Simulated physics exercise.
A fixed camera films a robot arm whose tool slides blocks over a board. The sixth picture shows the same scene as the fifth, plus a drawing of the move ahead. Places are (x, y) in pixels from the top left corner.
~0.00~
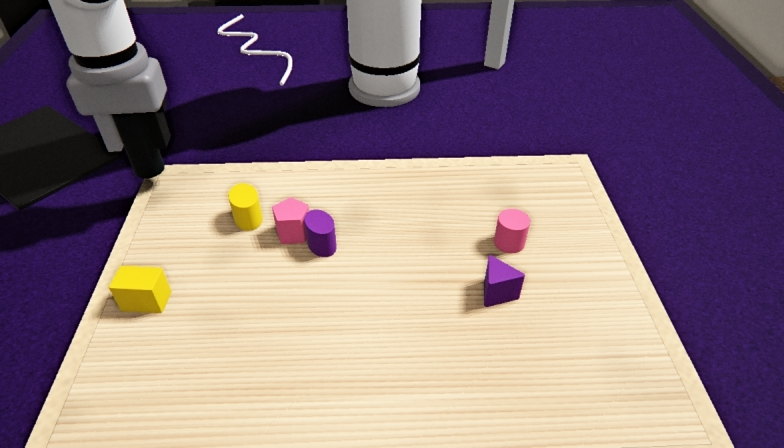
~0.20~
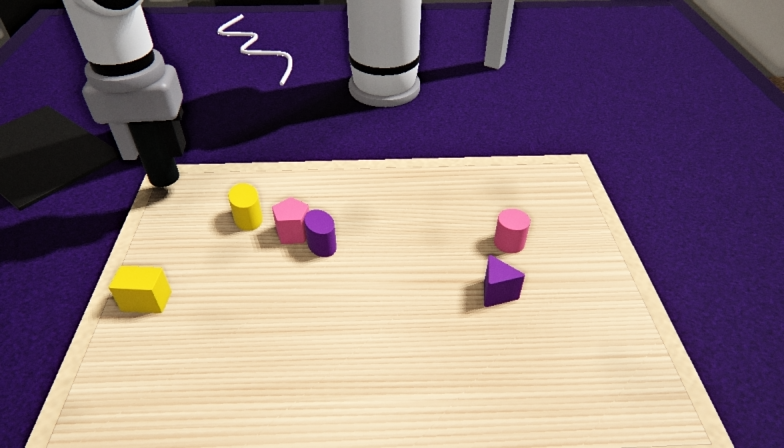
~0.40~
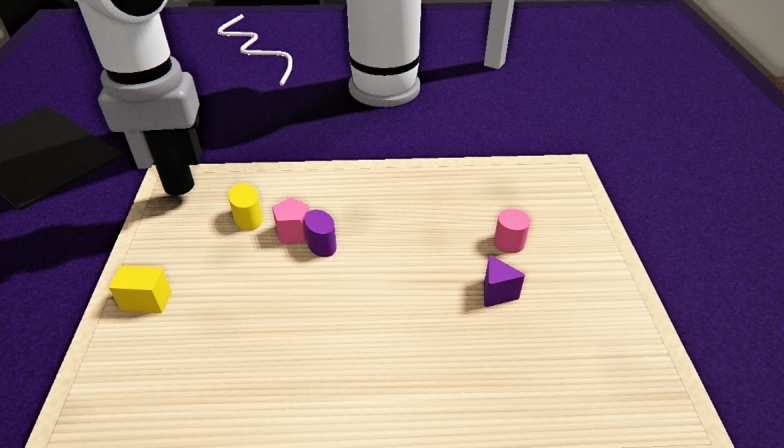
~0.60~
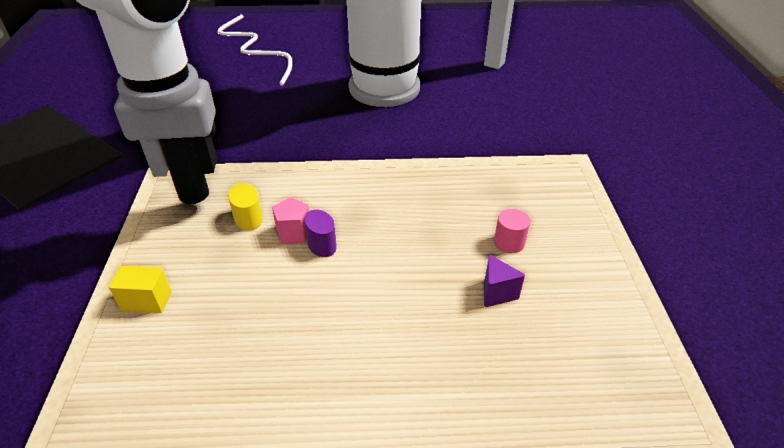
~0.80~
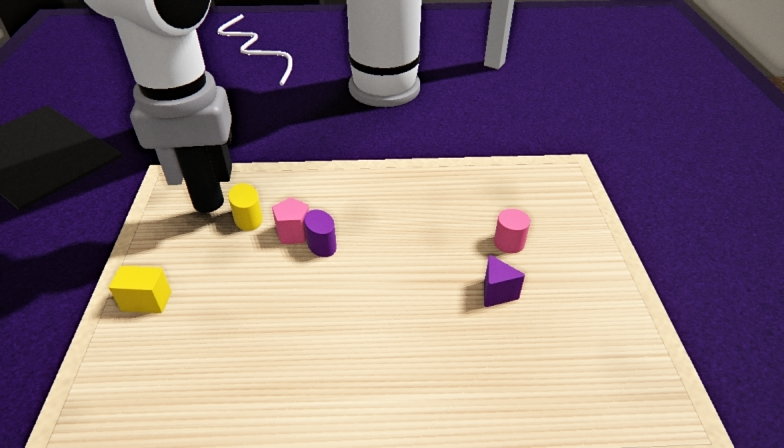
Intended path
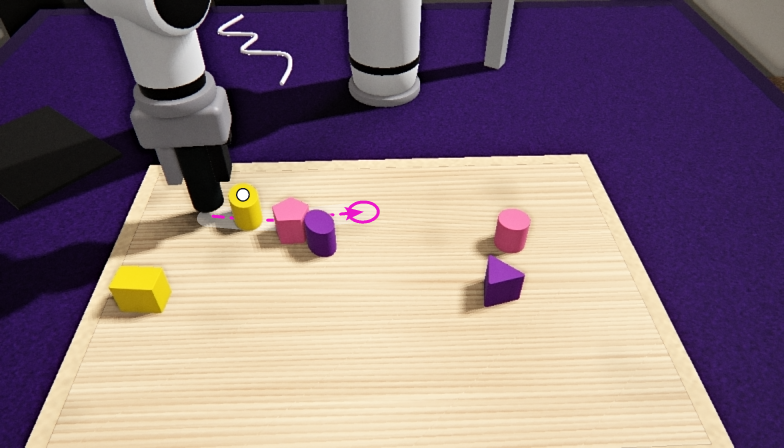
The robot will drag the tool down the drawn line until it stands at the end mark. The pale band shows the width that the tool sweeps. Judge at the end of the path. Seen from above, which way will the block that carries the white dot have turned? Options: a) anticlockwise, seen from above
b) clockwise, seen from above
Choice b: Clockwise, seen from above.
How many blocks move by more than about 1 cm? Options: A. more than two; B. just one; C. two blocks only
I'll go with A - more than two.
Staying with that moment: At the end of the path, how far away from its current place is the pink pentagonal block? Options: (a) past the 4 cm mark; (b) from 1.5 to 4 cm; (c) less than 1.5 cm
Choice a: Past the 4 cm mark.
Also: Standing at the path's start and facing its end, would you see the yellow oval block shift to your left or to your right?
It shifts rightward.
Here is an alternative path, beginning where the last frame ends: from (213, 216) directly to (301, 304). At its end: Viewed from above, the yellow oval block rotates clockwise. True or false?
False
Drawn move, from (213, 216) through (288, 219) to (363, 212); the dot is on the yellow oval block.
On the path given first. One third of the way, tool at (260, 207); yellow oval block at (288, 199), turned 40° clockwise; pink pentagonal block at (304, 216); purple oval block at (334, 226).
Two thirds of the way, tool at (312, 204); yellow oval block at (338, 203), turned 85° clockwise; pink pentagonal block at (328, 225), turned 40° clockwise; purple oval block at (356, 241), turned 15° anticlockwise.
At the end, tool at (363, 199); yellow oval block at (372, 208), turned 130° clockwise; pink pentagonal block at (328, 225), turned 40° clockwise; purple oval block at (356, 241), turned 15° anticlockwise.
